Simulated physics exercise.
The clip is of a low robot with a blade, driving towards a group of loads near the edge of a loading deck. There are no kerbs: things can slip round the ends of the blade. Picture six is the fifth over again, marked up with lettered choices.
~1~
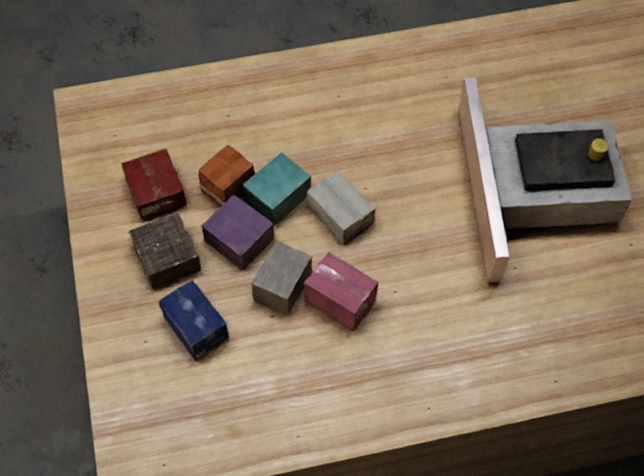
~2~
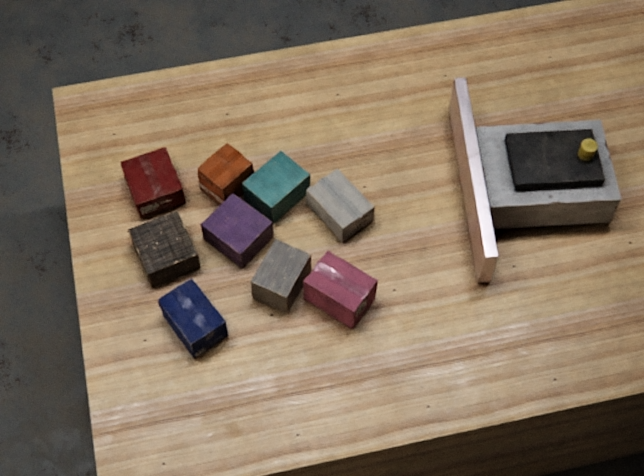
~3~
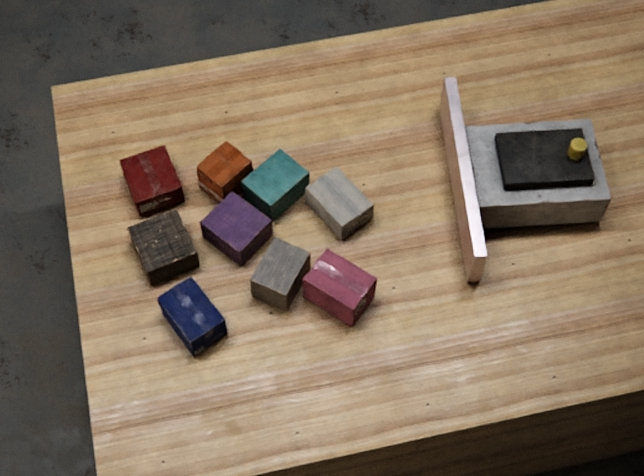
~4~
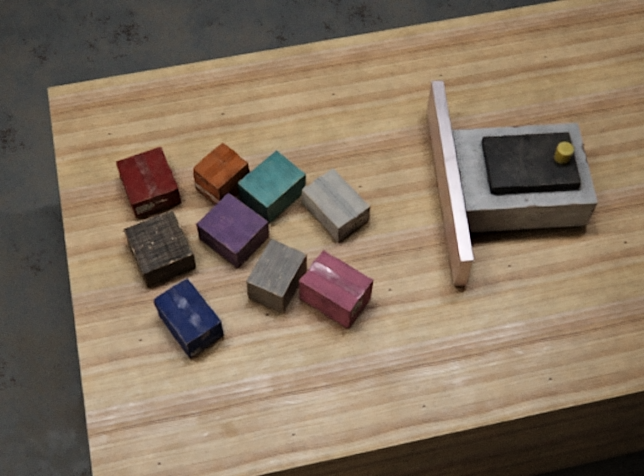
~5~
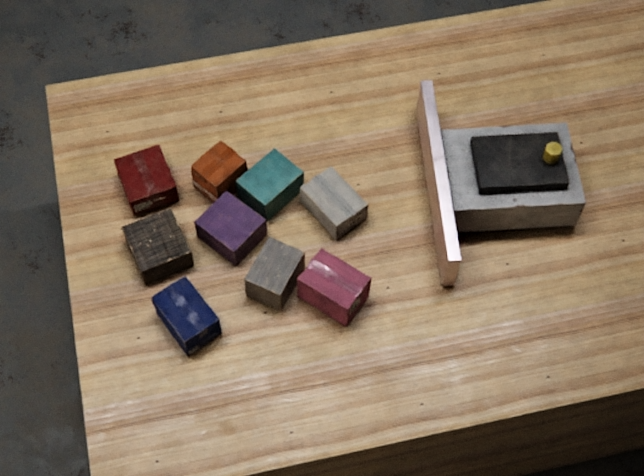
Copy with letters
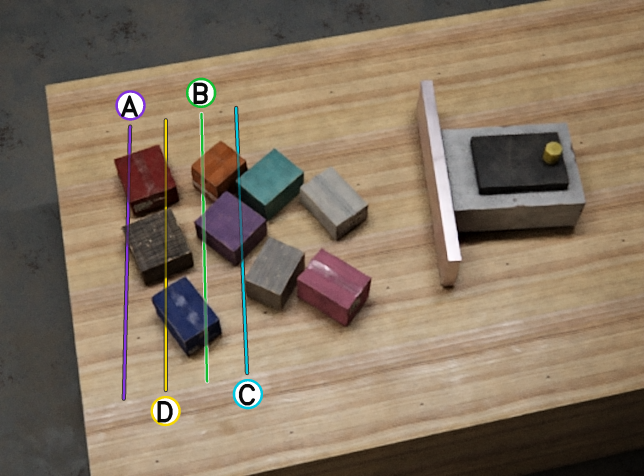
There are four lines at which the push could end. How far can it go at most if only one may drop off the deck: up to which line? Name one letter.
At D, and not beyond.
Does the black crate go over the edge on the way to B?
No.
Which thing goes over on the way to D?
The black crate.
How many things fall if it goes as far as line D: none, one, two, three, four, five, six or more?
In all, one.
On the marked copy, A at (127, 252); B at (204, 238); C at (241, 231); D at (166, 245).
With D. Early on, robot (416, 180); pink box (307, 291); turquoise crate (266, 182).
Further on, robot (317, 198); black crate (124, 252); blue box (161, 323).
At the end, robot (241, 213); black crate over the edge; blue box (84, 341); one fallen.
As for the rest, A drops five; B is within the limit but short; C is within the limit but short.
